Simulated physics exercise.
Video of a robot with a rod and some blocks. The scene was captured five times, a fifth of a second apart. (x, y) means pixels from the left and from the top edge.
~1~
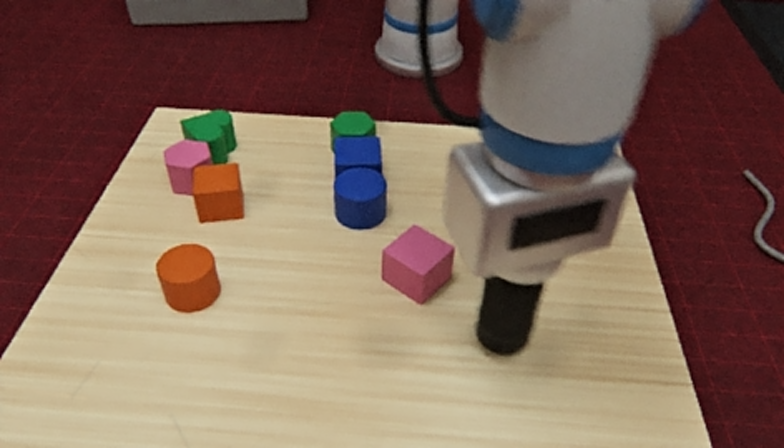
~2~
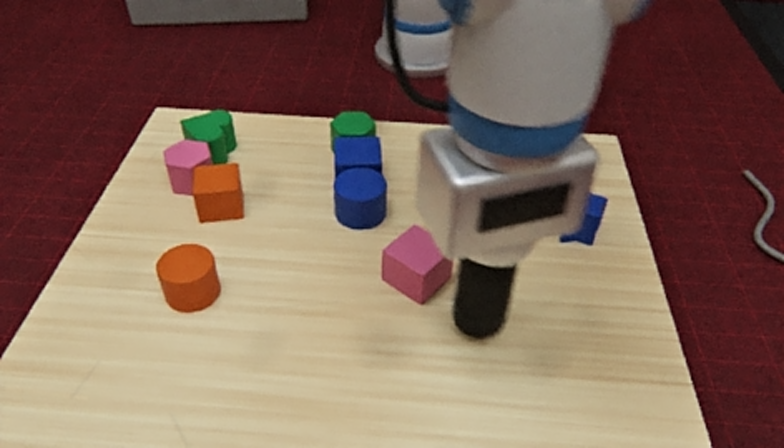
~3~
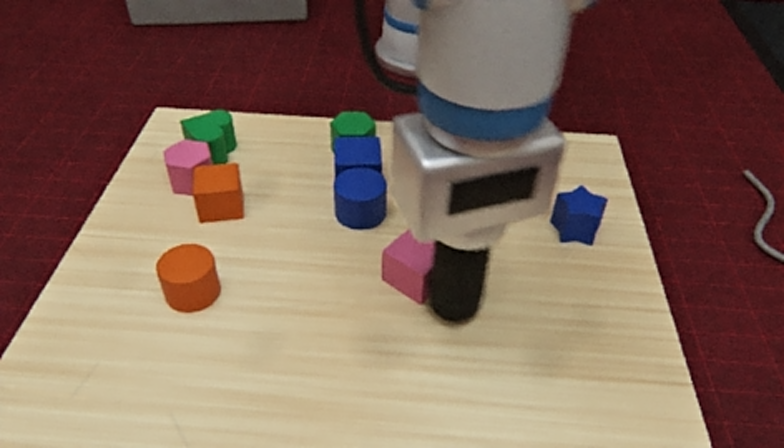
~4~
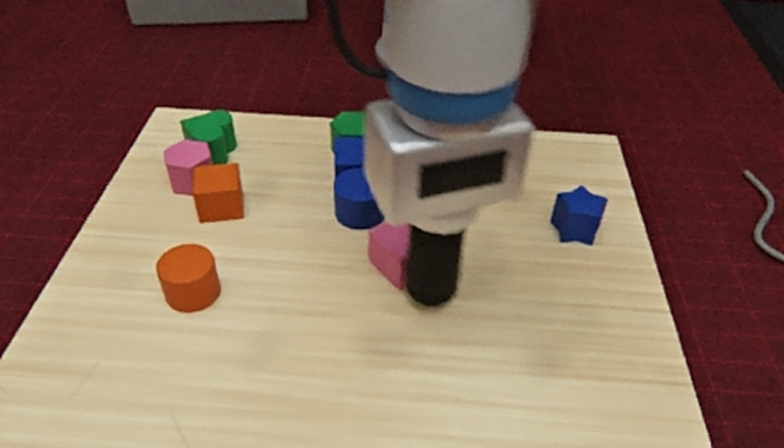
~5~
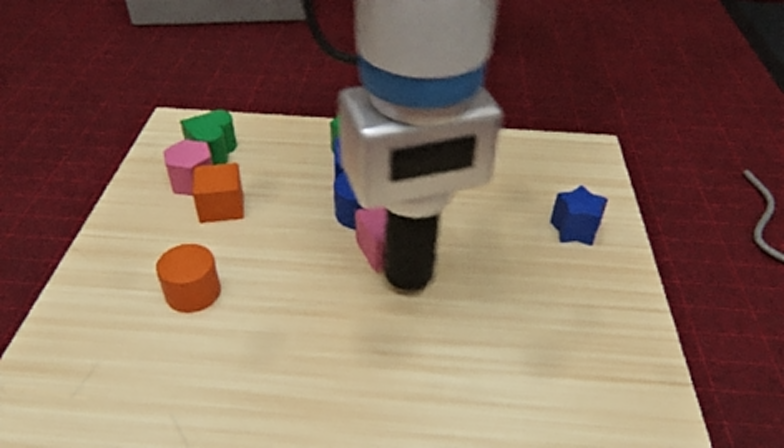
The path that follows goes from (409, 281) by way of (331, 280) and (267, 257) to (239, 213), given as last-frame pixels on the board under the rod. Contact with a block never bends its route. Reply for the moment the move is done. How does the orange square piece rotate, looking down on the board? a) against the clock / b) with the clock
My pick is a.
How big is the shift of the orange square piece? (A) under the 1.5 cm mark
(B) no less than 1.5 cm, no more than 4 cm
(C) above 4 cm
Correct choice: B.
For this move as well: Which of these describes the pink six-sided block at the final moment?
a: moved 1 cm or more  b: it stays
(a)
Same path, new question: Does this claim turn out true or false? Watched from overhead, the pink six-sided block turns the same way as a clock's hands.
The claim holds.
One third of the way, rod at (329, 273); pink square piece at (377, 215), turned 25° clockwise.
Two thirds of the way, rod at (265, 249); pink square piece at (377, 215), turned 25° clockwise.
At the end, rod at (238, 205); orange cylinder not moved; pink six-sided block at (173, 146), turned 25° clockwise; orange square piece at (196, 167), turned 30° anticlockwise; pink square piece at (377, 215), turned 25° clockwise.
